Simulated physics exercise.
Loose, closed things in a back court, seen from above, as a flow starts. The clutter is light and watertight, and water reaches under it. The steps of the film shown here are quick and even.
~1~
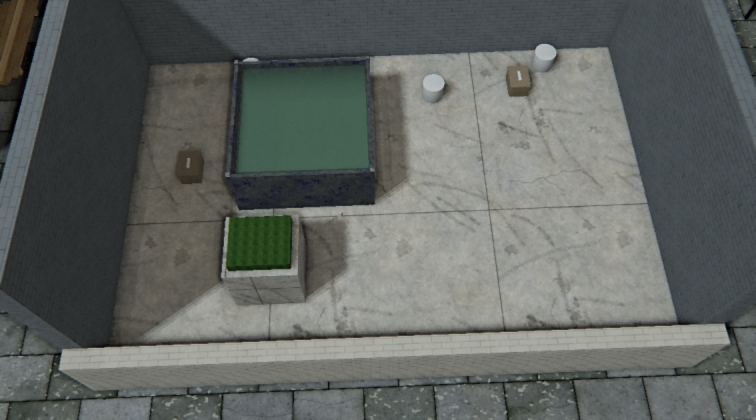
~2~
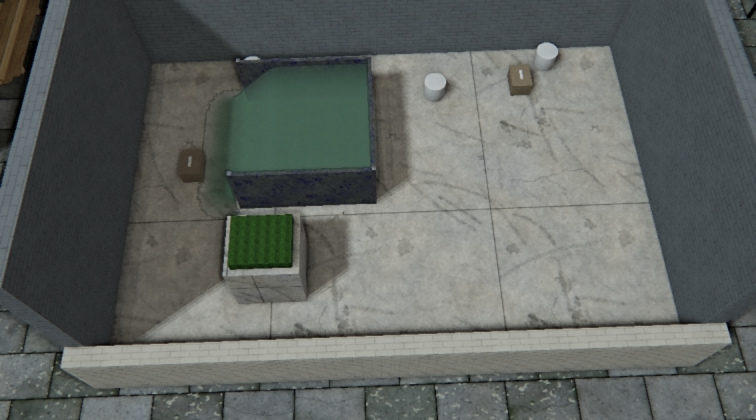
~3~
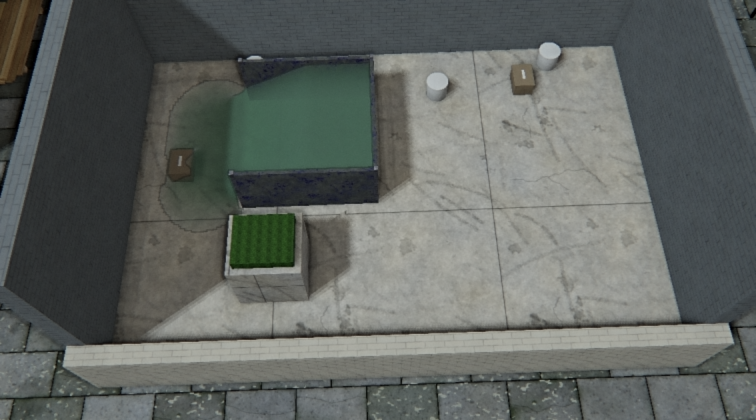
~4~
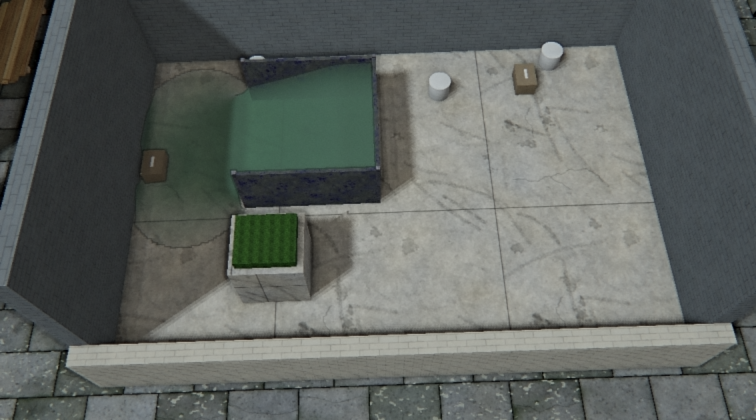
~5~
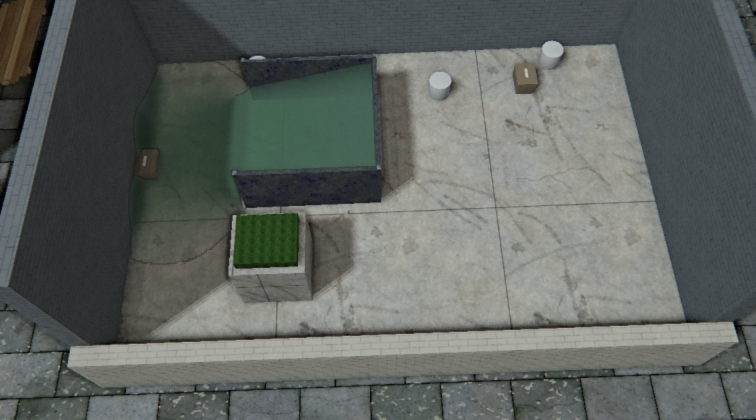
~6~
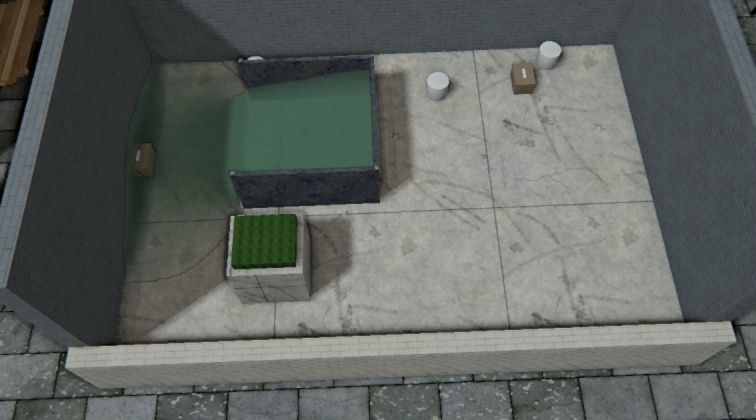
Green water spreads left from an open-sided tank and pushes a small brown box leftward.
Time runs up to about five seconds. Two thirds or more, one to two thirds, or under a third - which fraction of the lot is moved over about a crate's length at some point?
High band.
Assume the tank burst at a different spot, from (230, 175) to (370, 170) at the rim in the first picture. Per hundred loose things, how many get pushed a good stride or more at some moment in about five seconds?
60 % or thereabouts.
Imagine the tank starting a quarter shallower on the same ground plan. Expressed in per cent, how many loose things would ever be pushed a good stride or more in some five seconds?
My figure is 100 percent.
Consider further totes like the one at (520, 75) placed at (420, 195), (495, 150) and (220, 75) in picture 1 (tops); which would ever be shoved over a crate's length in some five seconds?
In sequence: Doesn't go far, doesn't go far, pushed clear.
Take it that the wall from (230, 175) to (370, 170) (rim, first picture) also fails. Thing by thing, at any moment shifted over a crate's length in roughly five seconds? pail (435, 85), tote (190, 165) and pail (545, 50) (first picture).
Same order as named: Not sent that far; sent that far; sent that far.
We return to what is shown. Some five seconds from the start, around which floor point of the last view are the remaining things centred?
I'd say somewhere close to (544, 168).
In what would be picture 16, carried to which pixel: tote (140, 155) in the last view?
Estimated position: Roughly (133, 325).
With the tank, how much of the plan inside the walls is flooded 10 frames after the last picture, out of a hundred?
I reckon around 40 per cent.
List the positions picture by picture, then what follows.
In the first frame, a tote at (189, 163) rests on the ground; a pail at (546, 52) rests on the ground; 0 of 5 have shifted.
In the second frame, a tote at (190, 162), on the bottom; a pail at (548, 51), on the bottom; 0 of 5 have shifted.
In the third frame, a tote at (181, 161), on the bottom, close to its start; a pail at (550, 50), on the bottom; 1 of 5 have shifted.
In the fourth frame, a tote at (153, 162), on the bottom, a stride from its start; a pail at (553, 50), on the bottom; 1 of 5 have shifted.
In the fifth frame, a tote at (145, 161) floats, a stride from its start; a pail at (553, 49) rests on the ground; 1 of 5 have shifted.
In the sixth frame, a tote at (138, 156), afloat, a stride from its start; a pail at (551, 49) rests on the ground; 1 of 5 have shifted.
A moment on, 1 of 5 are well off their spots; 1 afloat.
Next, 2 of 5 are well off their spots; 2 afloat.
Later, 5 of 5 are well off their spots; 2 afloat.
In the end, 5 of 5 are well off their spots, and 5 have been at some point; 2 afloat.
